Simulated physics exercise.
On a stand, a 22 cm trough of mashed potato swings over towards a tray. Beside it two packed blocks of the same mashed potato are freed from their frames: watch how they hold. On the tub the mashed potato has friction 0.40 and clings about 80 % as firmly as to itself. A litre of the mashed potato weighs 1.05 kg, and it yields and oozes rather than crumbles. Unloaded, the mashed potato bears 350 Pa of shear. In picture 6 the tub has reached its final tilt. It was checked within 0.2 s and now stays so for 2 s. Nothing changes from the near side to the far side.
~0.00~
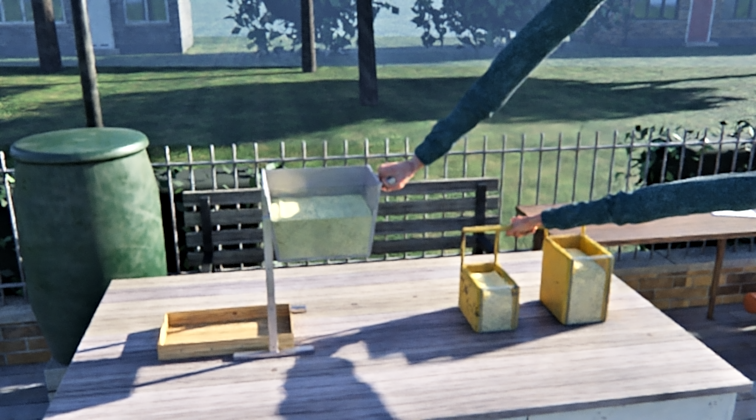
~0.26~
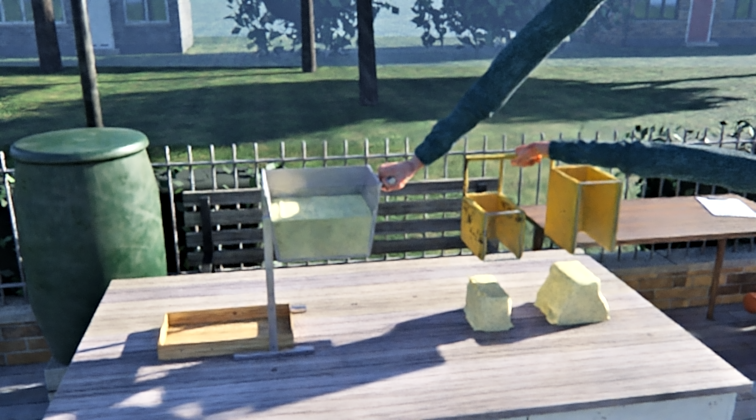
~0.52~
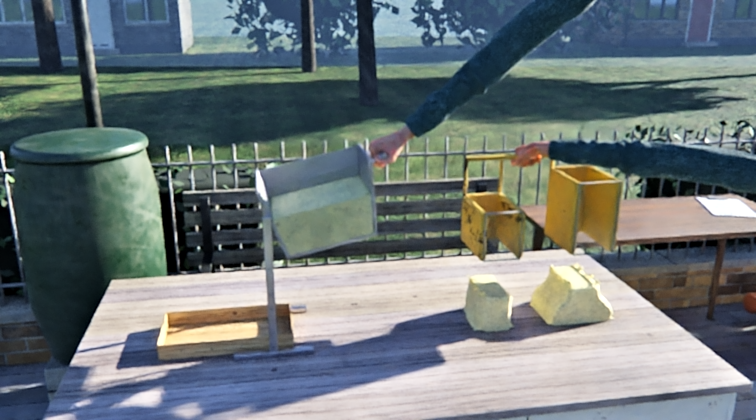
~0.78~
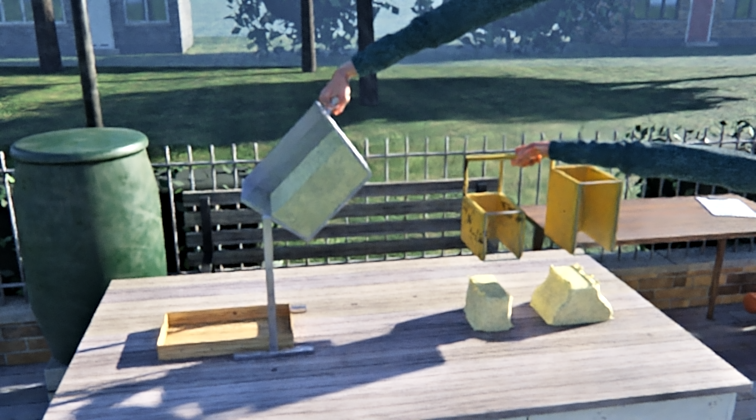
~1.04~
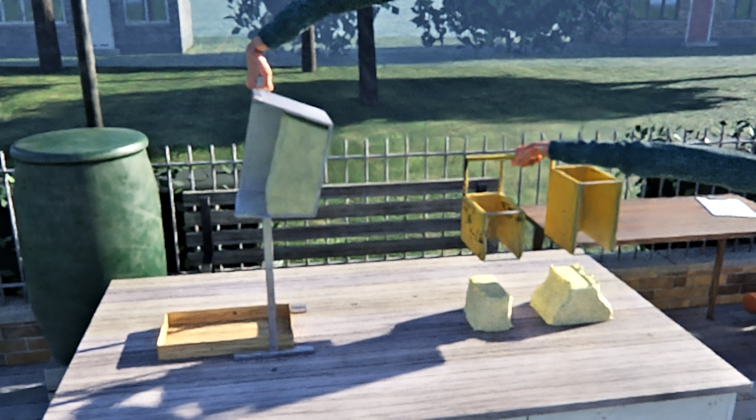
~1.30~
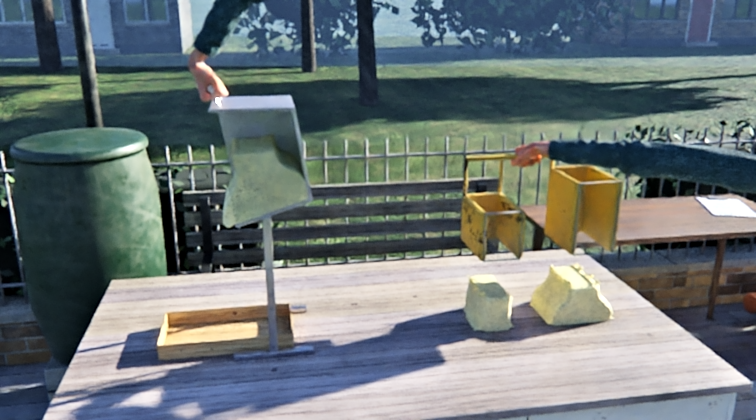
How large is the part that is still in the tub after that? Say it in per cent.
Close to 0 per cent.
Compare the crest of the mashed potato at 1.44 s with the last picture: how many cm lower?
Roughly 9 cm.
By 1.44 s, the tub is at 99 degrees and holds 57 %.
By 1.61 s, the tub is at 99 degrees and holds 31 %.
By 1.78 s, the tub is at 99 degrees and holds 18 %.
By 1.95 s, the tub is at 99 degrees and holds 0 %.
By 3.30 s, at the end, the tub is at 99 degrees and holds 0 %.
